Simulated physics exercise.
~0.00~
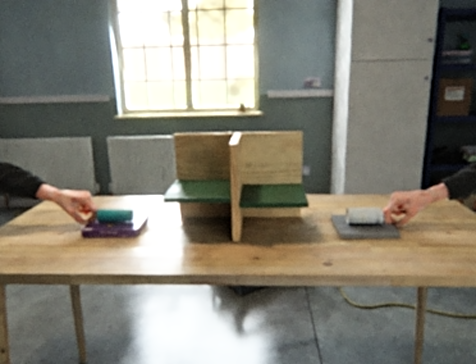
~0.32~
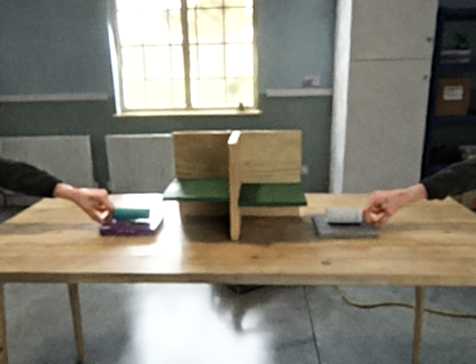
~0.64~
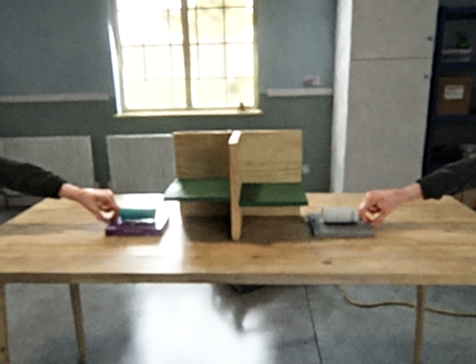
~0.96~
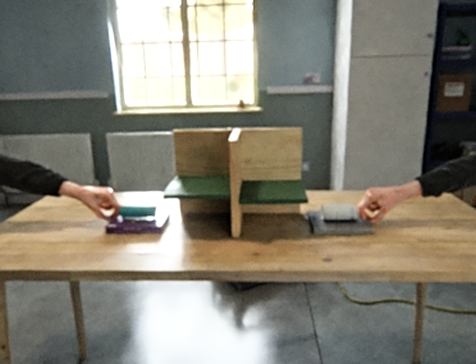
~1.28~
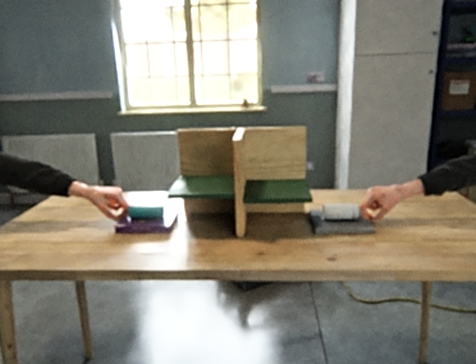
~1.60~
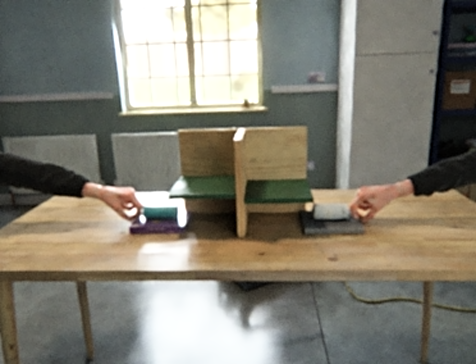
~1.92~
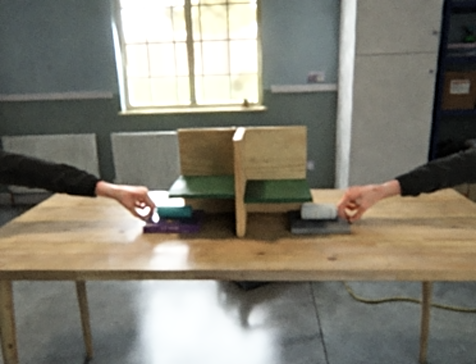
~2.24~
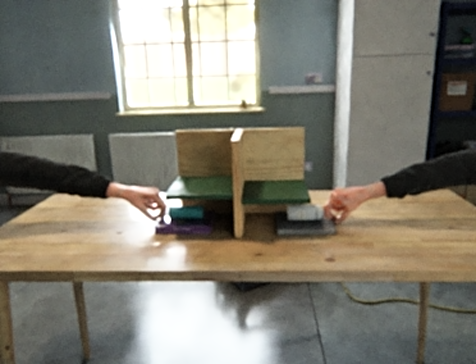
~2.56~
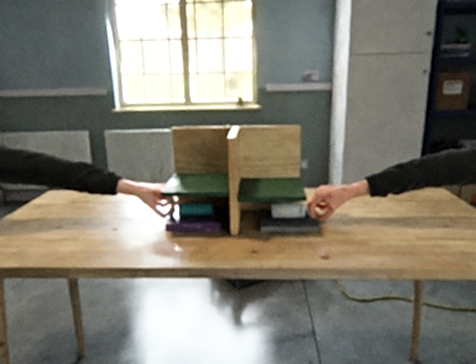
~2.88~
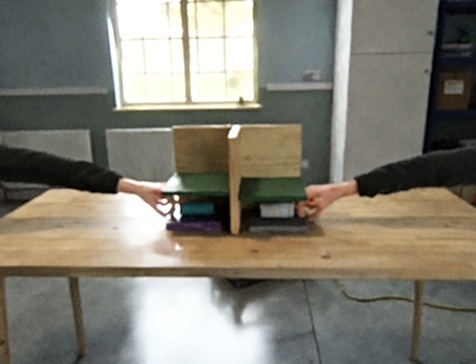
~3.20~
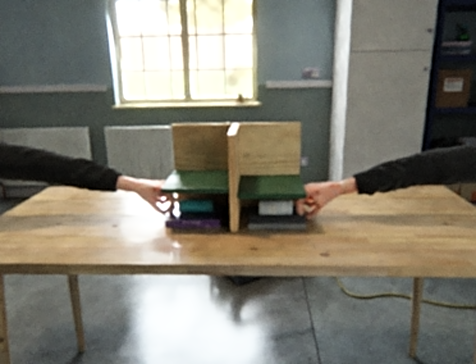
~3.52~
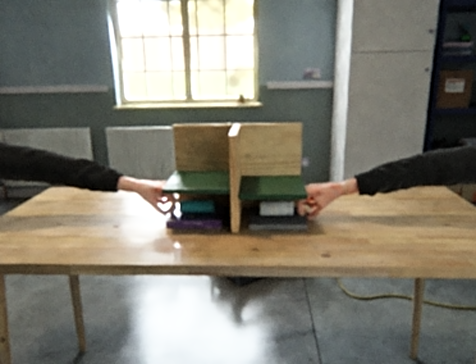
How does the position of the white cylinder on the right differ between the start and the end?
At the start it lies out in the open on the right part of the table, well away from the shelf. At the end it is farther left, under the right side of the green shelf.
